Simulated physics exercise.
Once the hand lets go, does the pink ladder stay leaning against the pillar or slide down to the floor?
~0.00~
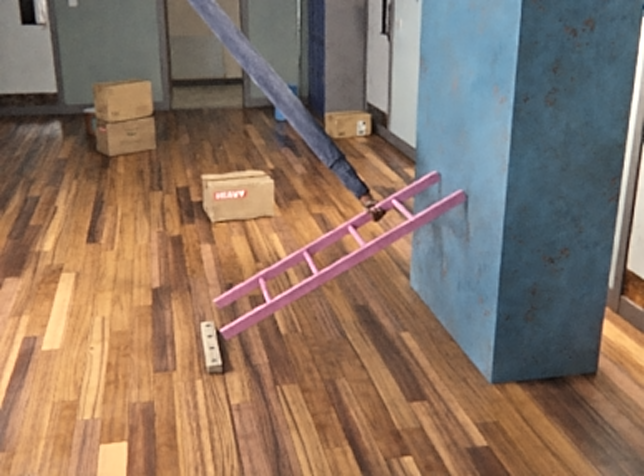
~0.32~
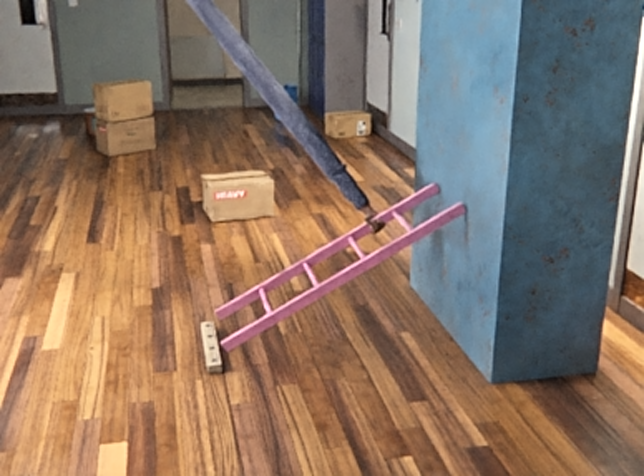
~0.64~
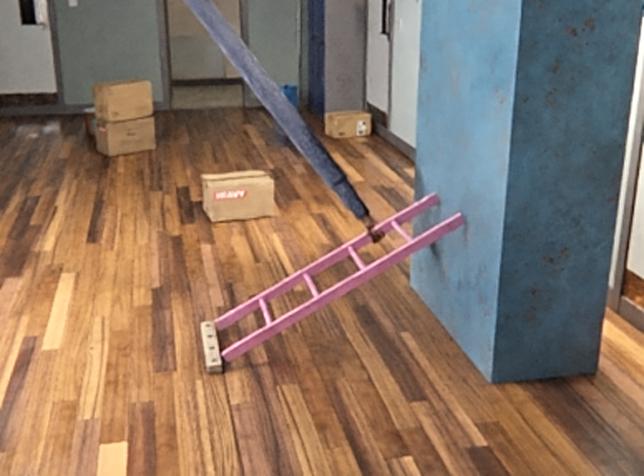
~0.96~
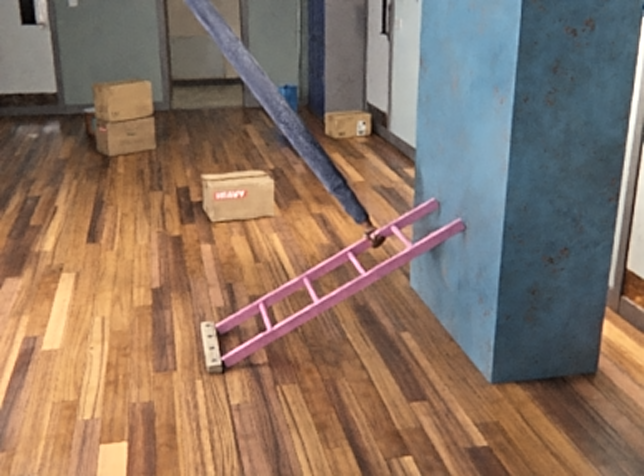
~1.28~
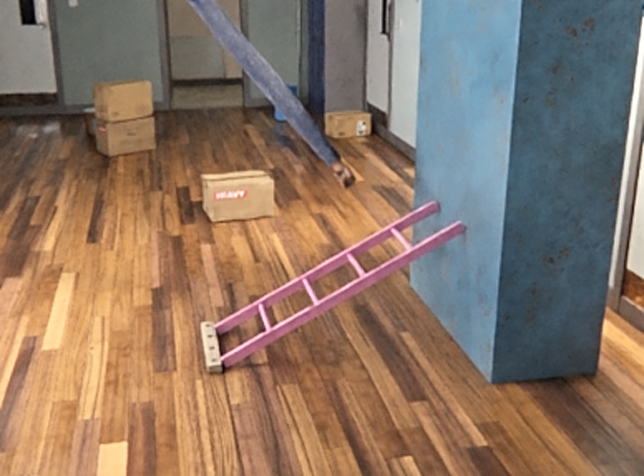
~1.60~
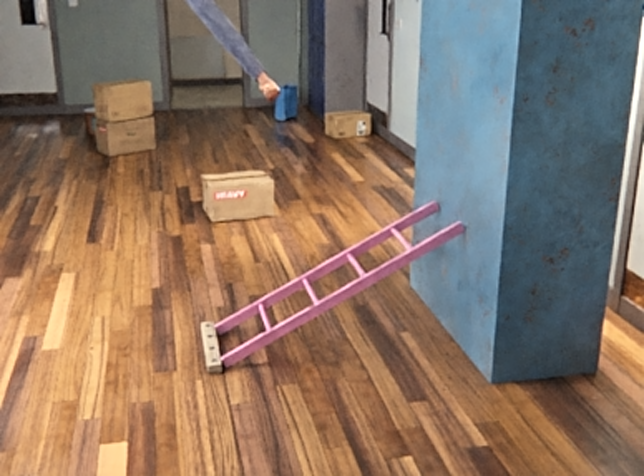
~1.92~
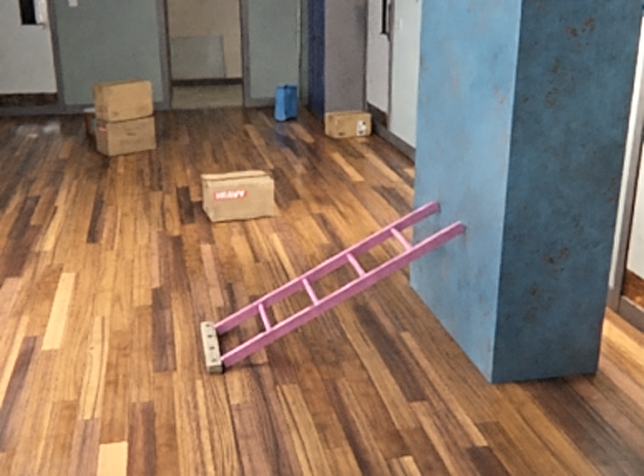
The pink ladder stays leaning against the blue pillar, with its foot at the wooden batten.
